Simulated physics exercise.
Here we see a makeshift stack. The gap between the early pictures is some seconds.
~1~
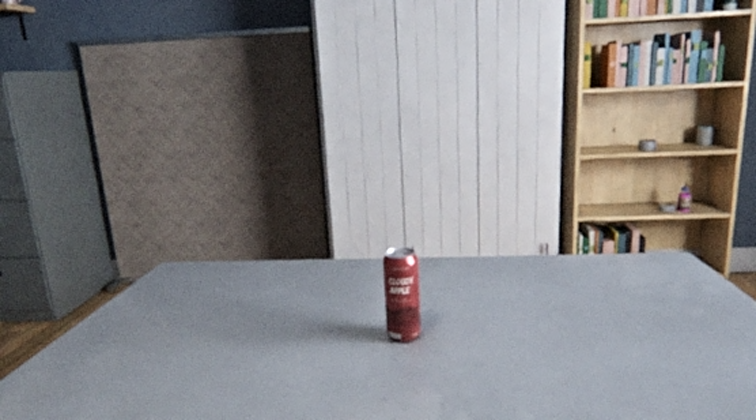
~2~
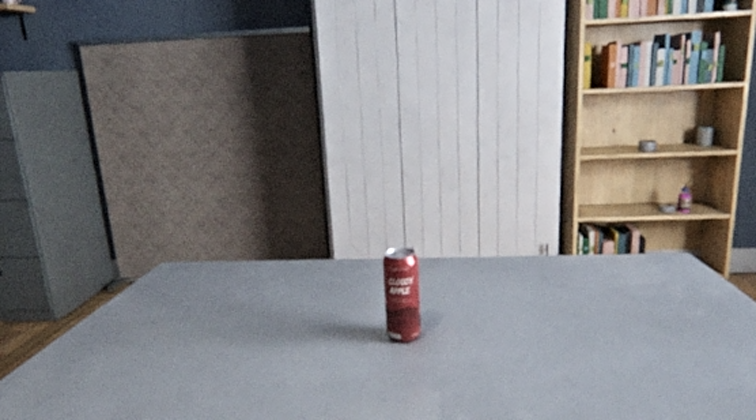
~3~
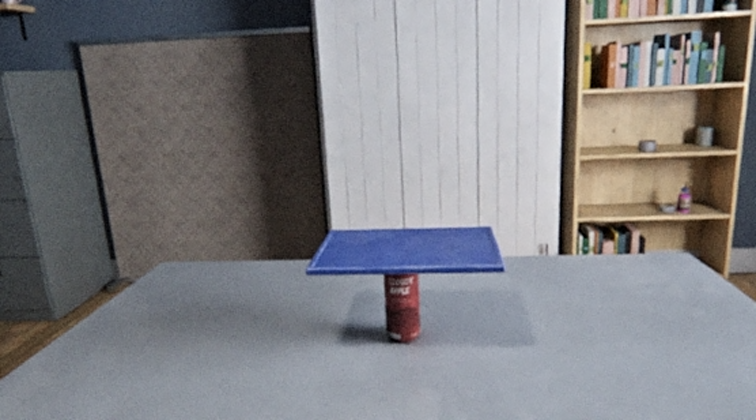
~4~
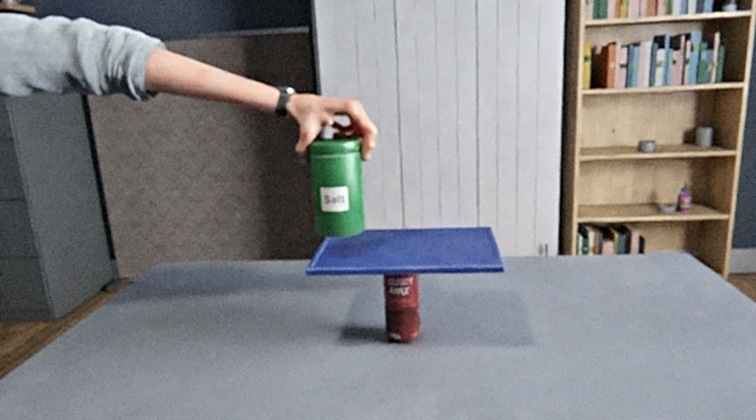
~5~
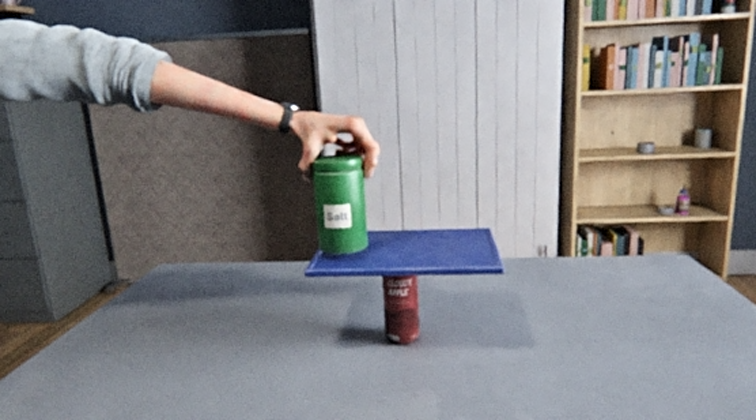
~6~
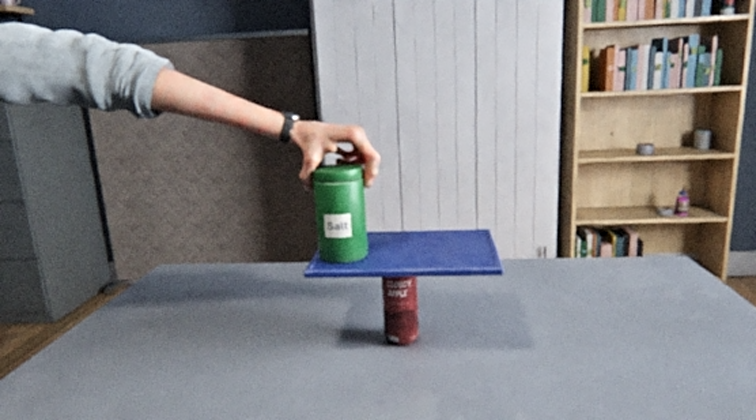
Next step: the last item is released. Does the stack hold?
Frankly, it's a failure, that one.
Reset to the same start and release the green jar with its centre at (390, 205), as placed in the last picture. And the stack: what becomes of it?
Result: The stack stays stable.
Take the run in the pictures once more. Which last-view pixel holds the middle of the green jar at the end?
About (283, 343).
Then, 0.40 s after the last picture, green jar now fallen; blue lid tipped 64° from how it was.
Then, 0.60 s after the last picture, blue lid on its side.
Then, 1.00 s after the last picture, blue lid now fallen.
By the end, fallen, blue lid and green jar; red can in place. Seen from the same camera at the end, green jar near (283, 343). The stack gives way.
